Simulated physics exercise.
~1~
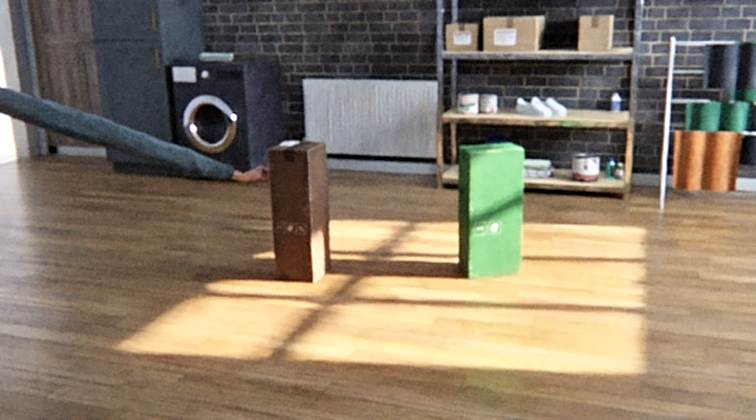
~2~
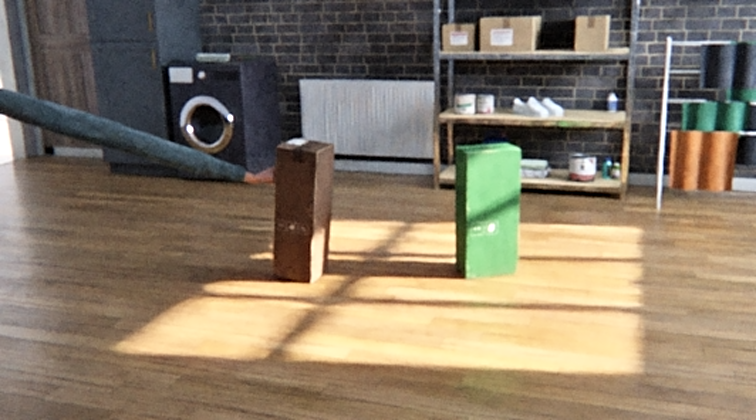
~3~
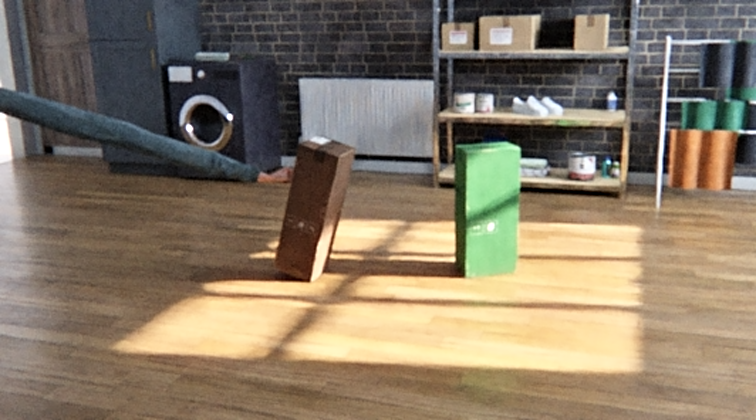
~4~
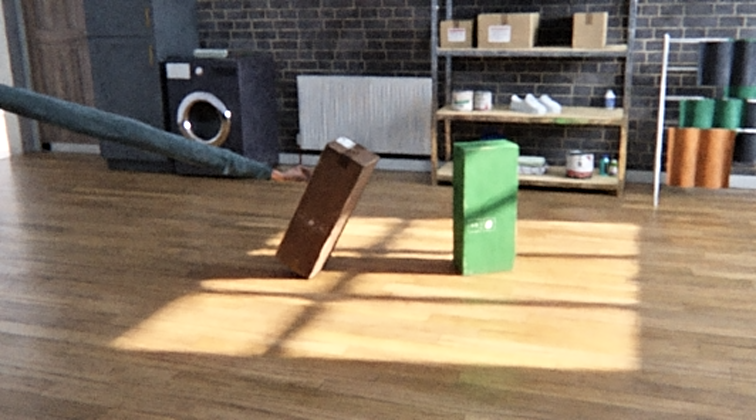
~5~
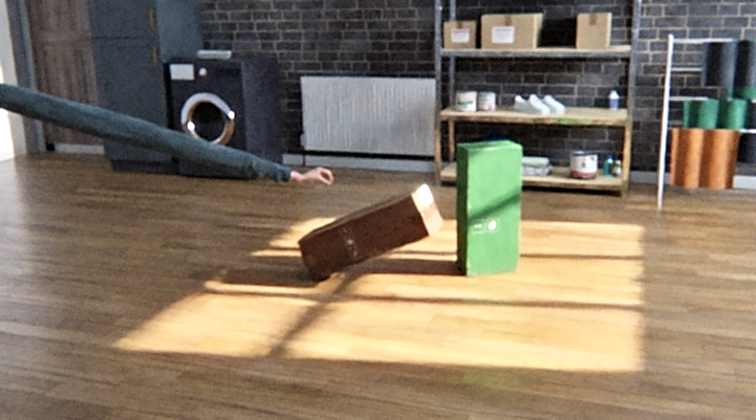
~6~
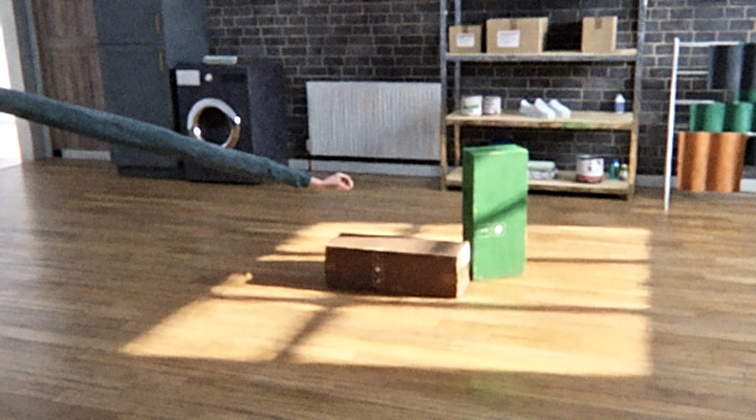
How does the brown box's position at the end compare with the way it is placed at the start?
At the start the brown box stands upright, but by the end it is lying on its side on the floor.
